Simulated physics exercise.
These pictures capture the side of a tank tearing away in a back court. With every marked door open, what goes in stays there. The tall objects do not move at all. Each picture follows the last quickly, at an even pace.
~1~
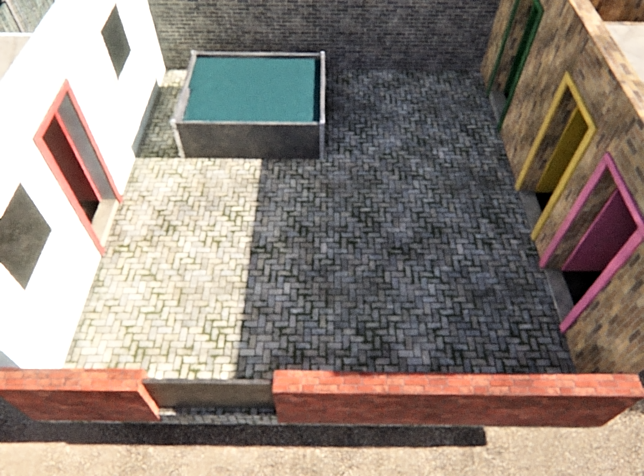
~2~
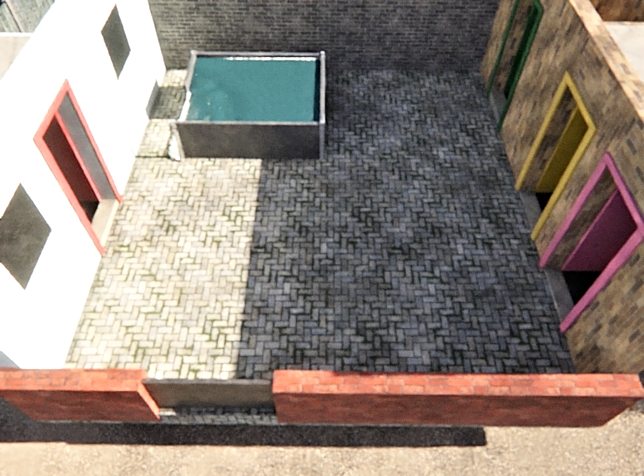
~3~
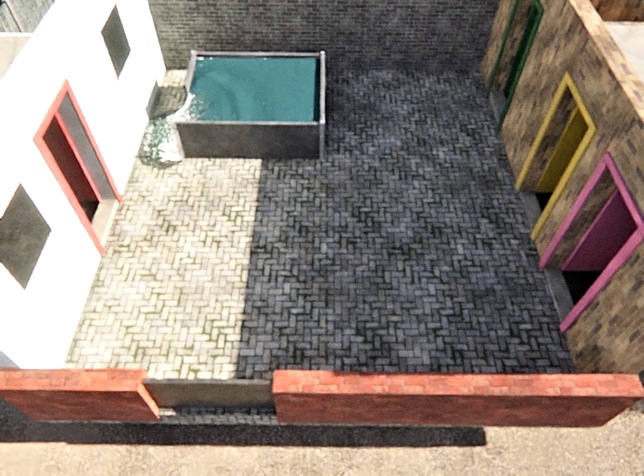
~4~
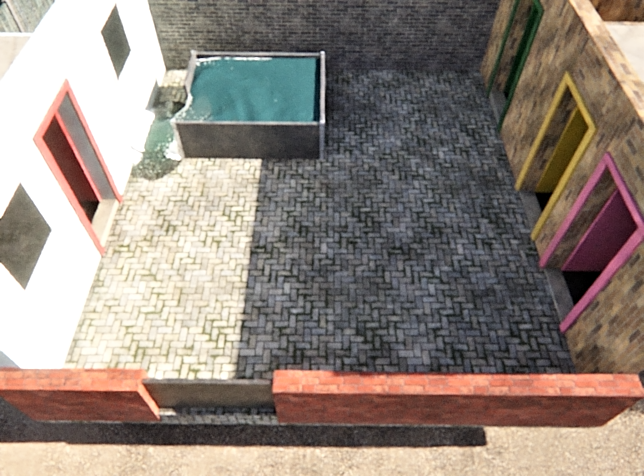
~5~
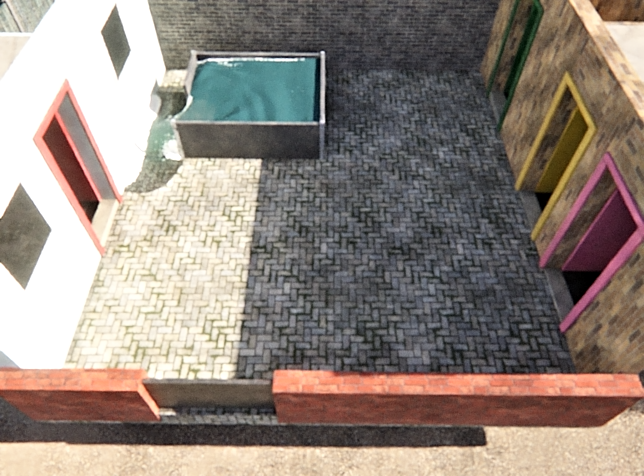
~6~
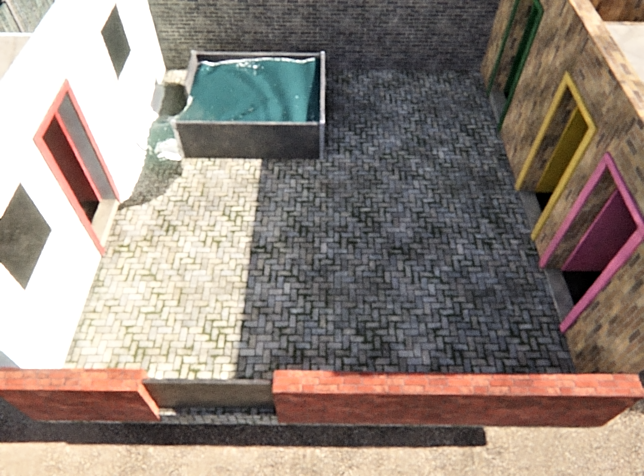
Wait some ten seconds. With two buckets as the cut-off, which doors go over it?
Door by door: The pink door goes over two buckets; the green door stays within two buckets; the red door stays within two buckets; the yellow door goes over two buckets.
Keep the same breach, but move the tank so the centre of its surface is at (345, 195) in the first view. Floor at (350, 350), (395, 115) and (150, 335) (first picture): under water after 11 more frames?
Taking the three spots in turn, I'd say spared, then spared, then drenched.
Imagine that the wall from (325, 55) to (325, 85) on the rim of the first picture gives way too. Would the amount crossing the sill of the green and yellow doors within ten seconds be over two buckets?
Note - green door: Past the mark, yellow door: Past the mark.
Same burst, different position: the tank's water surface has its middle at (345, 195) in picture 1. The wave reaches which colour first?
Result: The one in red.
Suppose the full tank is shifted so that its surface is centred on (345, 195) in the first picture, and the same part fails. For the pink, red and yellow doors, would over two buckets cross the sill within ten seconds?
Then: The pink one passes that mark; the red one lets more in; the yellow one lets less in.
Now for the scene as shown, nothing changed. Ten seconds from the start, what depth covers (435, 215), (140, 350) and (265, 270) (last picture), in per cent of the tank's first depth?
At the three places, in the order asked: Around 10, 14 and 6 per cent.
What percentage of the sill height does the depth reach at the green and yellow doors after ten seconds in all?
Respectively about 50 and 260 per cent.
A moment on, water covers 15 % of the floor; the pink door not reached, the green door not reached, the red door wet at the sill, nothing in, the yellow door not reached.
Next, water covers 30 % of the floor; the pink door not reached, the green door not reached, the red door wet at the sill, nothing in, the yellow door not reached.
Then, water covers 45 % of the floor; the pink door not reached, the green door not reached, the red door under two buckets in, the yellow door not reached.
Later, water covers 75 % of the floor; the pink door under two buckets in, the green door wet at the sill, nothing in, the red door under two buckets in, the yellow door wet at the sill, nothing in.
In the end, water covers 95 % of the floor; the pink door far over two buckets in, the green door wet at the sill, nothing in, the red door under two buckets in, the yellow door over two buckets in.
